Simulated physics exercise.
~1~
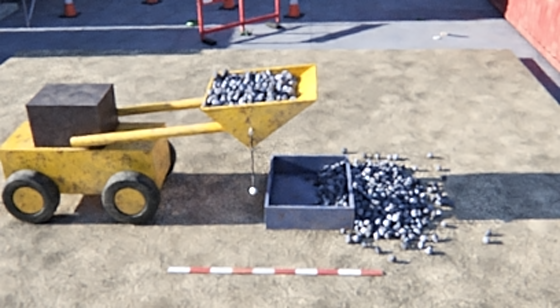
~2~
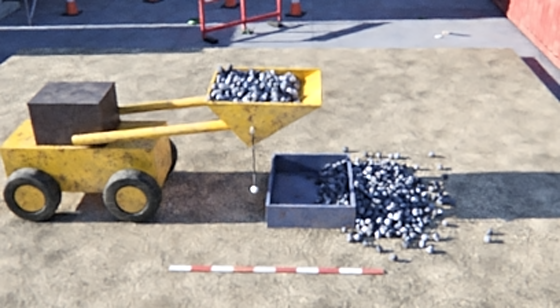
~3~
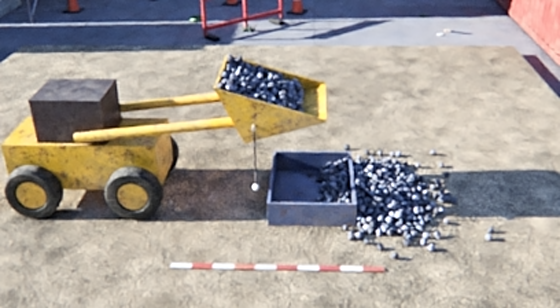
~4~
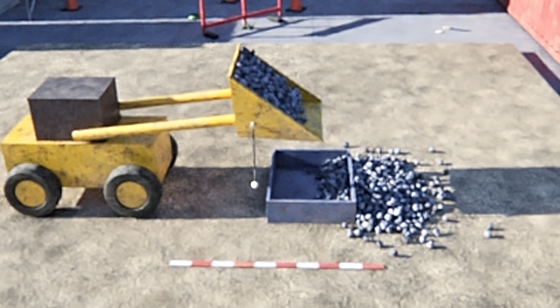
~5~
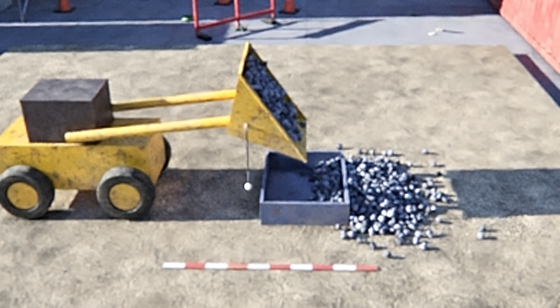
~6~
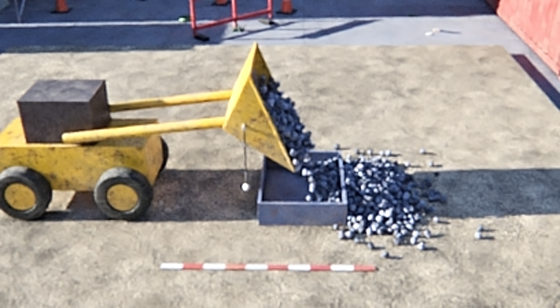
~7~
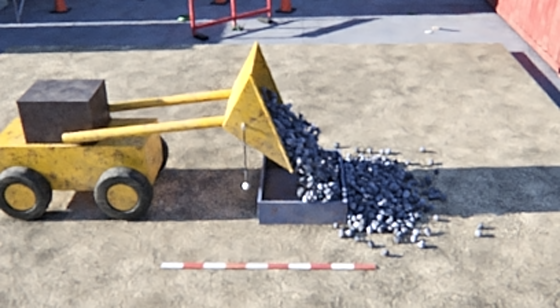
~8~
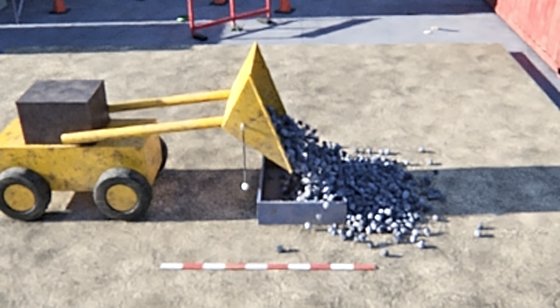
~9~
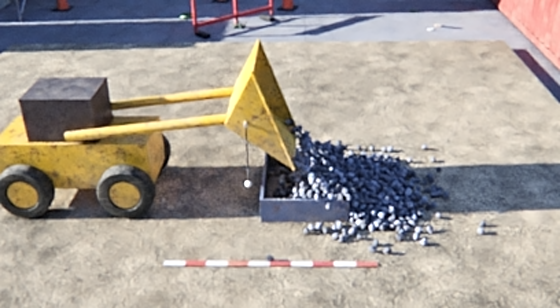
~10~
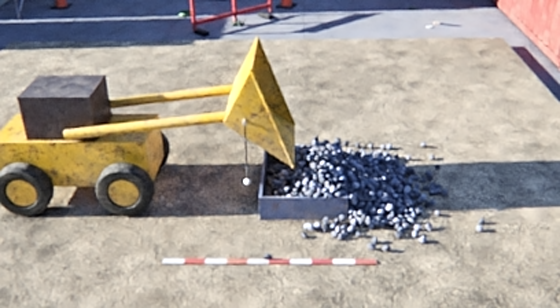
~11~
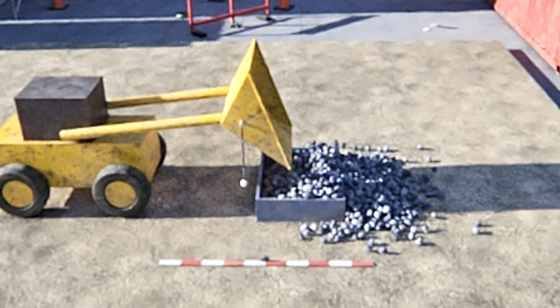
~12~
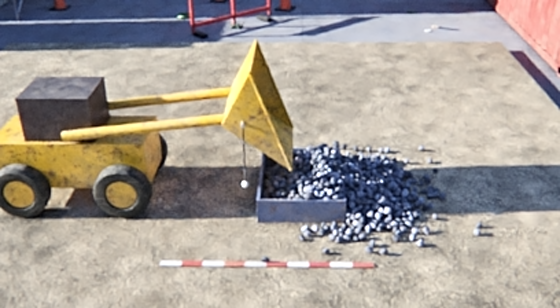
A yellow loader tips its bucket and pours dark stones into a bin, heaping it full.
